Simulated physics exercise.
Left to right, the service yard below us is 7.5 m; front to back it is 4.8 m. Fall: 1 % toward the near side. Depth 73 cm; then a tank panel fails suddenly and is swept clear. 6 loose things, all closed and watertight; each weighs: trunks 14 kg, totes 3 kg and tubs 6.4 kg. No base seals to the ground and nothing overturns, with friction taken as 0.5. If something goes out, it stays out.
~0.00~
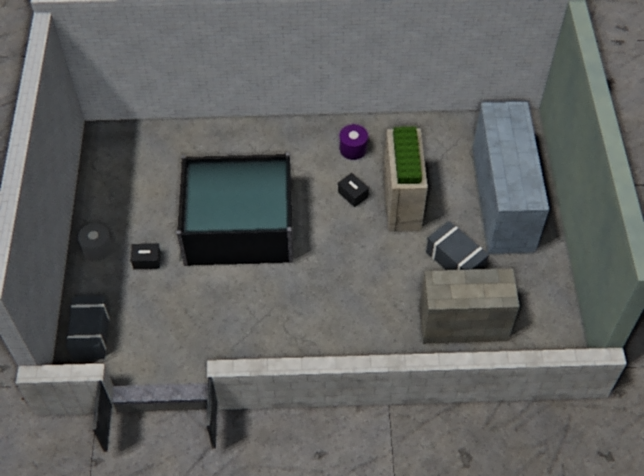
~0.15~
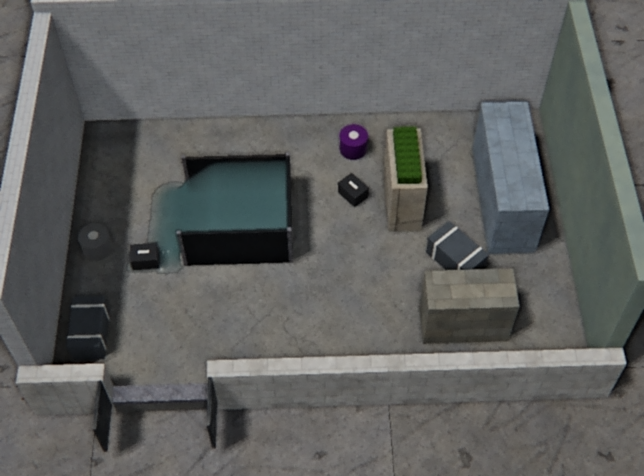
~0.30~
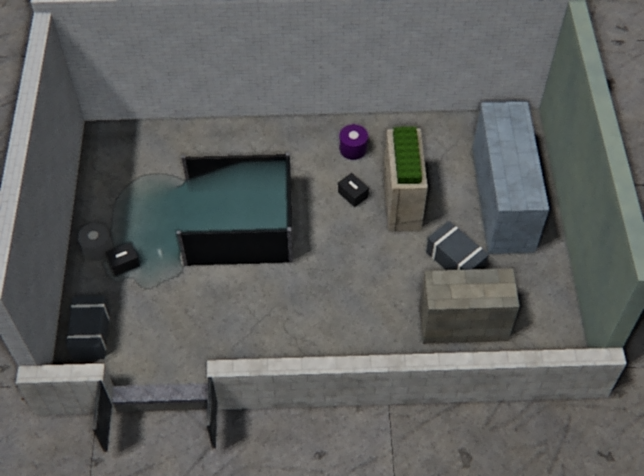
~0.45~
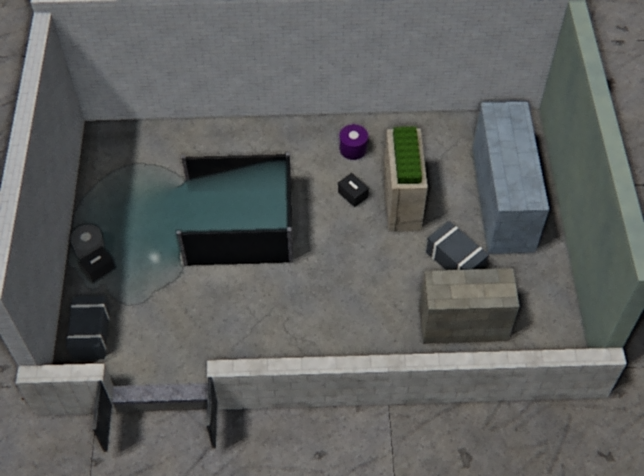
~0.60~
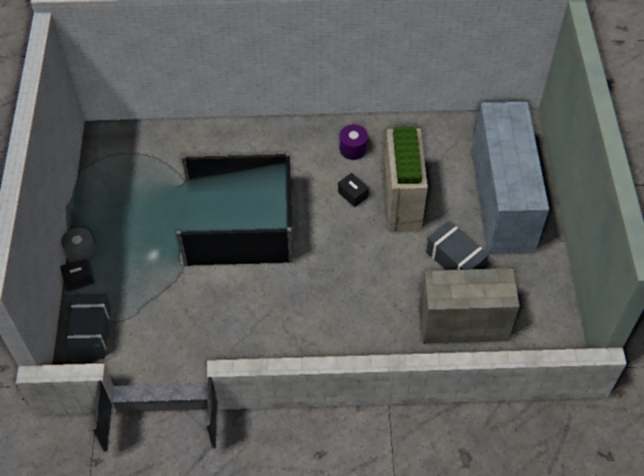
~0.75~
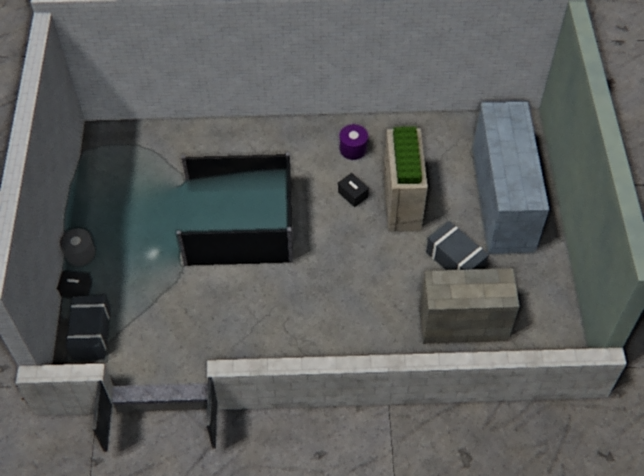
In a walled yard, water spreads left from an open-sided tank, pushing a small dark tote.
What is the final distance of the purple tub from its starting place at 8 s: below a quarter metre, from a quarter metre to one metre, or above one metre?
Above one metre.
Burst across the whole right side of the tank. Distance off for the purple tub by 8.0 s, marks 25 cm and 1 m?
Well, the purple tub is flushed away.
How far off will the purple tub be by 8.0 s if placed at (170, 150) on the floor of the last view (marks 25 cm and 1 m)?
Outcome: It is taken a long way.
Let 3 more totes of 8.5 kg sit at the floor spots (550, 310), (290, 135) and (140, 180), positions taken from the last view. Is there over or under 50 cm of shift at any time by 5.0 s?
Order as asked - not as far, farther, farther.
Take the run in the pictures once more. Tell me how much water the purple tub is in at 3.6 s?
Roughly 3 cm at that moment.
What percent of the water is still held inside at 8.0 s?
82 % or so.
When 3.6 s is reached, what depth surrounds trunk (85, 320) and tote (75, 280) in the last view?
Depths: Near 3 cm, then near 2 cm.
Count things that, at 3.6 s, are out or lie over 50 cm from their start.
Tally at that time: 4.
After 1.6 s the purple tub is near (354, 135), 0.0 m from its start, aground; 0 of 6 are out; 2 afloat.
After 3.6 s the purple tub is near (389, 142), 0.6 m from its start, aground; 0 of 6 are out; 0 afloat.
After 5.6 s the purple tub is near (464, 167), 1.8 m from its start, aground; 0 of 6 are out; 3 afloat.
After 8.0 s the purple tub is near (455, 196), 1.9 m from its start, aground; 0 of 6 are out; 3 afloat.
